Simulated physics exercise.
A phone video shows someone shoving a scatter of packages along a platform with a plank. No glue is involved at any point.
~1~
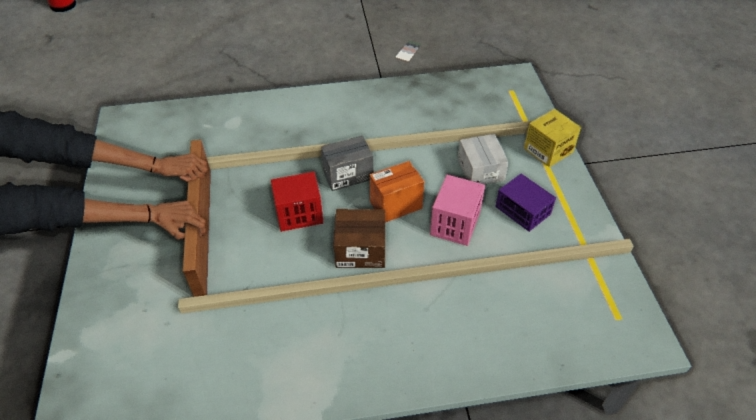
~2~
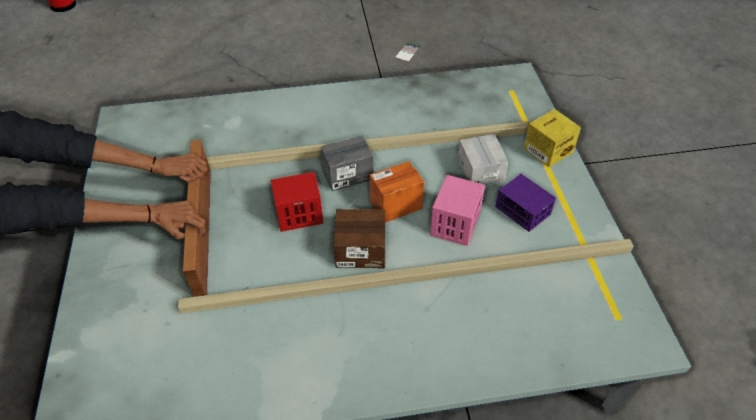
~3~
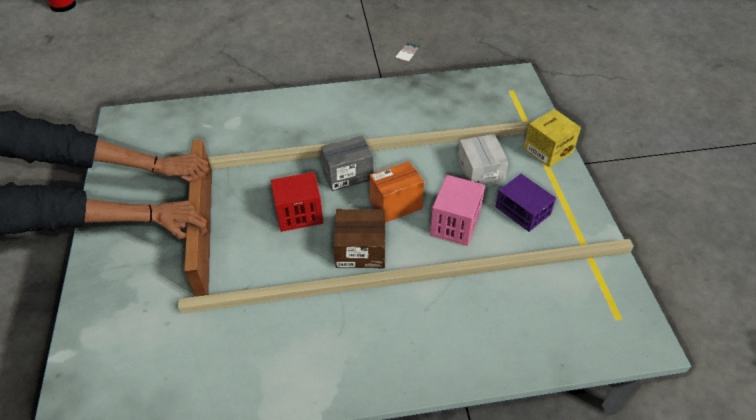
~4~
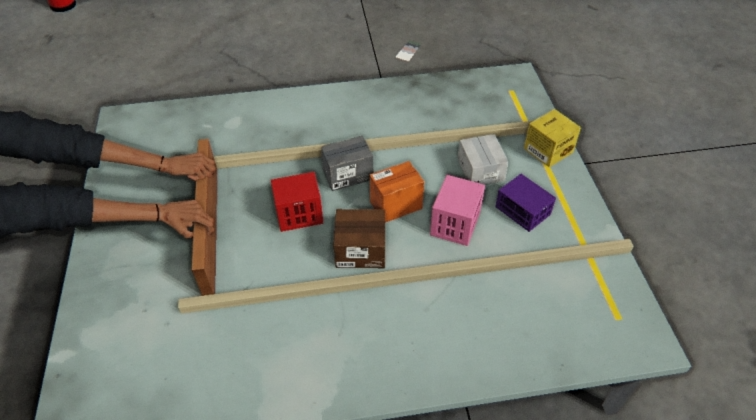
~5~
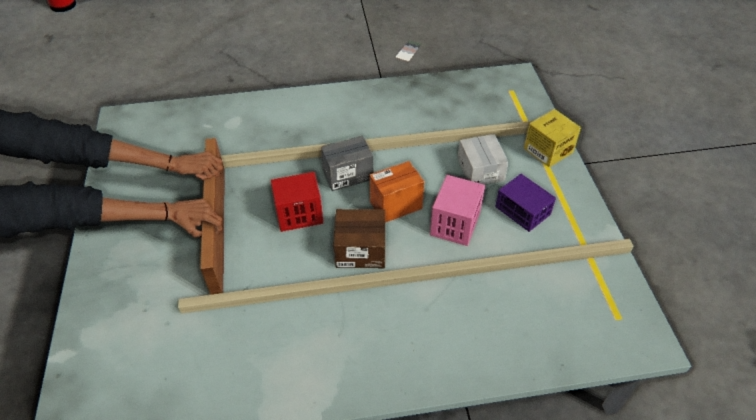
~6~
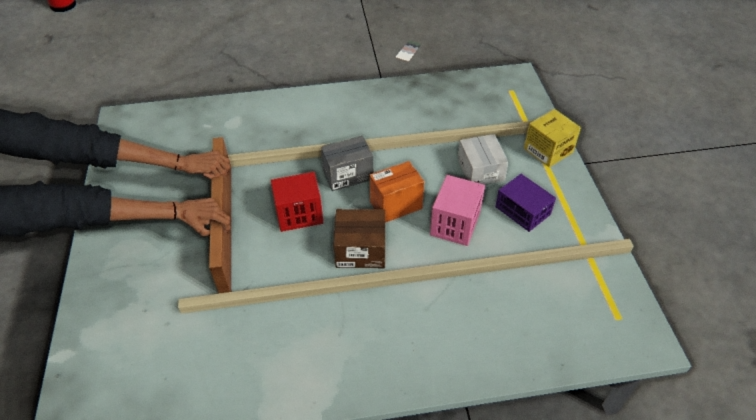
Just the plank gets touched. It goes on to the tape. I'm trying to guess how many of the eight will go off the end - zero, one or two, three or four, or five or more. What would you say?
I would say five or more.
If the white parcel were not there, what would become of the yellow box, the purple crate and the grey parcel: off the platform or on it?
Yellow box goes down, purple crate goes down, grey parcel stays put.
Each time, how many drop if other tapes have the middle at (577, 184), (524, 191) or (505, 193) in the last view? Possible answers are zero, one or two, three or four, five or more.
In order: Five or more; just one or two; just one or two.
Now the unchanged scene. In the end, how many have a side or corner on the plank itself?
The count comes out at 3.
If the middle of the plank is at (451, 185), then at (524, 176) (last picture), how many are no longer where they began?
8, then 8.
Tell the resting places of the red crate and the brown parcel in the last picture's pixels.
Positions - first (579, 169), then (598, 206).
Soon after, none off yet; yellow box at rest near (552, 138); purple crate at rest near (525, 202); white parcel at rest near (482, 160).
At rest, the number that fall off is five or more; fallen, orange parcel, pink crate, white parcel, purple crate and yellow box.
